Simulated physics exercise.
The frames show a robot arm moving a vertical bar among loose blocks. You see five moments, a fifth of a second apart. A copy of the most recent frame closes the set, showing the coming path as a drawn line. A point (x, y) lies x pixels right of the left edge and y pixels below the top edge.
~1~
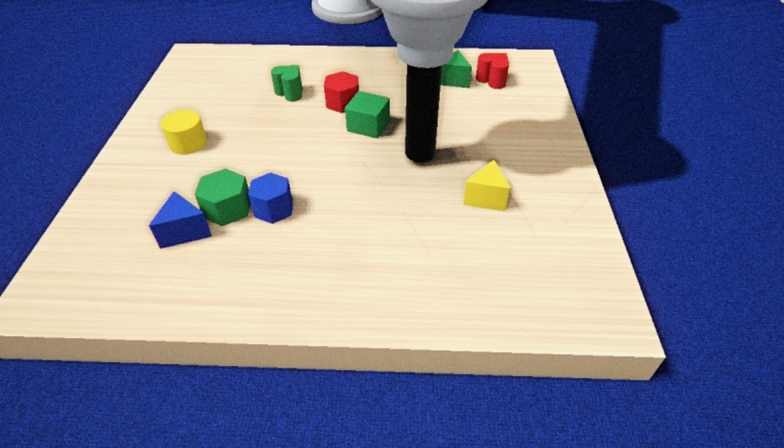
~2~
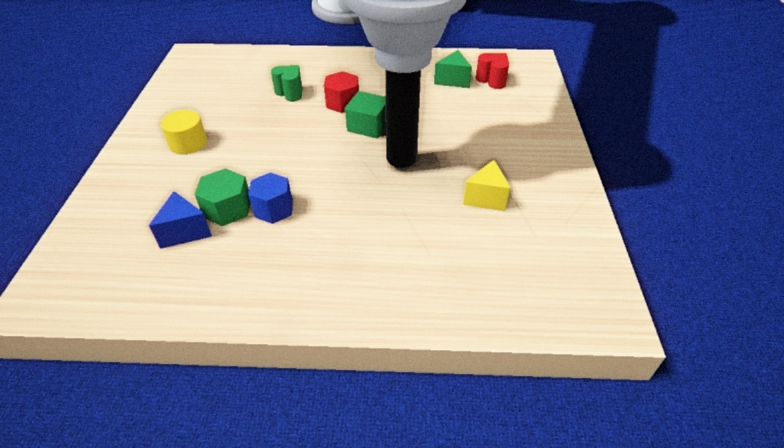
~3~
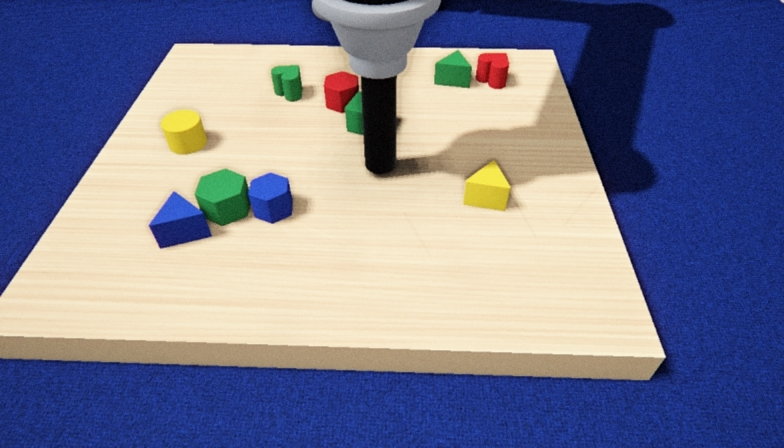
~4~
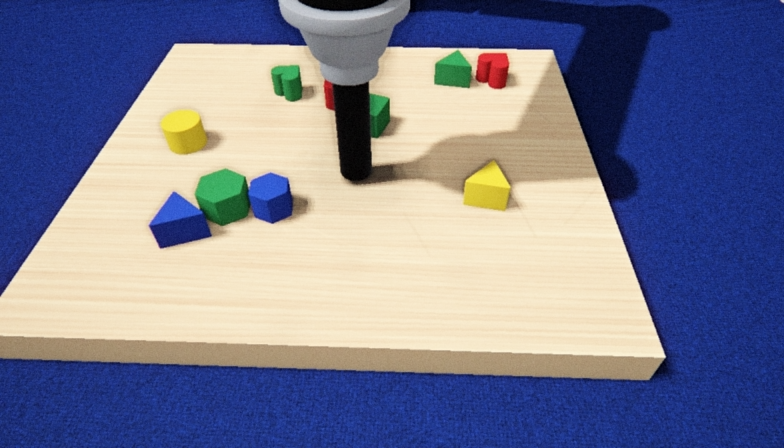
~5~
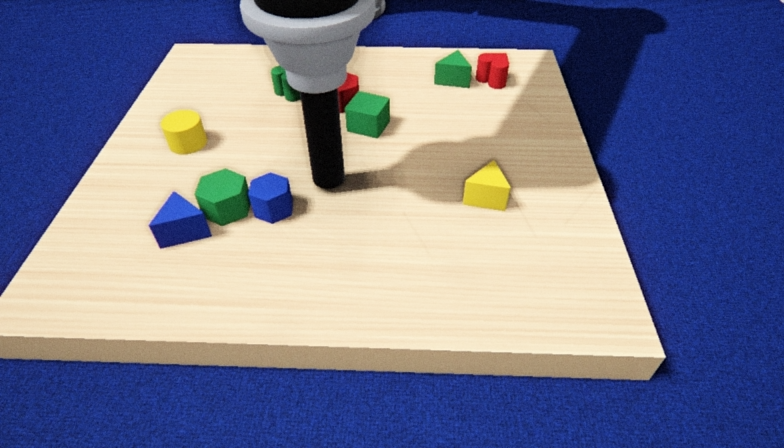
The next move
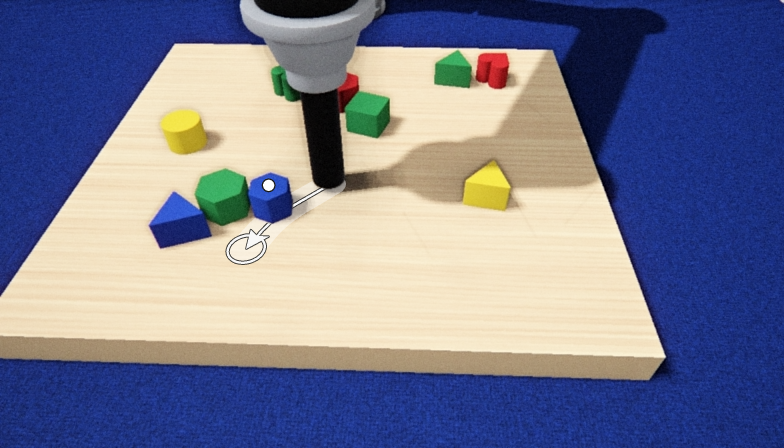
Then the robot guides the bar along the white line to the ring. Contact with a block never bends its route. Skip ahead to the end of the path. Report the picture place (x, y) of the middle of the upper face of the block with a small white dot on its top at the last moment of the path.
I predict (206, 214).
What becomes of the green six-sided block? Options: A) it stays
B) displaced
I choose B.
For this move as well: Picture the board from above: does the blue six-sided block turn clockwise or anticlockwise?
Spin direction: Clockwise.
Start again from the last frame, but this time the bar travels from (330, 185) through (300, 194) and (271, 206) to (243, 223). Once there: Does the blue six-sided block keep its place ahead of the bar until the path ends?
Yes, that is what happens.
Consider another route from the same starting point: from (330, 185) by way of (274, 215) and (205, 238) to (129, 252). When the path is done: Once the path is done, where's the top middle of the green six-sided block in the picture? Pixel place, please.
When the path ends, it will be at (174, 178).
The drawn path runs from (330, 185) via (300, 202) and (271, 222), ending at (246, 249); the dot is on the blue six-sided block.
The first path, step by step. One third of the way, bar at (298, 196); green six-sided block at (216, 185); blue six-sided block at (257, 190).
Two thirds of the way, bar at (269, 216); blue three-sided block at (166, 211); green six-sided block at (196, 185), turned 30° clockwise; blue six-sided block at (224, 204), turned 35° clockwise.
At the end, bar at (244, 243); blue three-sided block at (158, 211), turned 15° anticlockwise; green six-sided block at (194, 185), turned 35° clockwise; blue six-sided block at (206, 214), turned 90° clockwise.
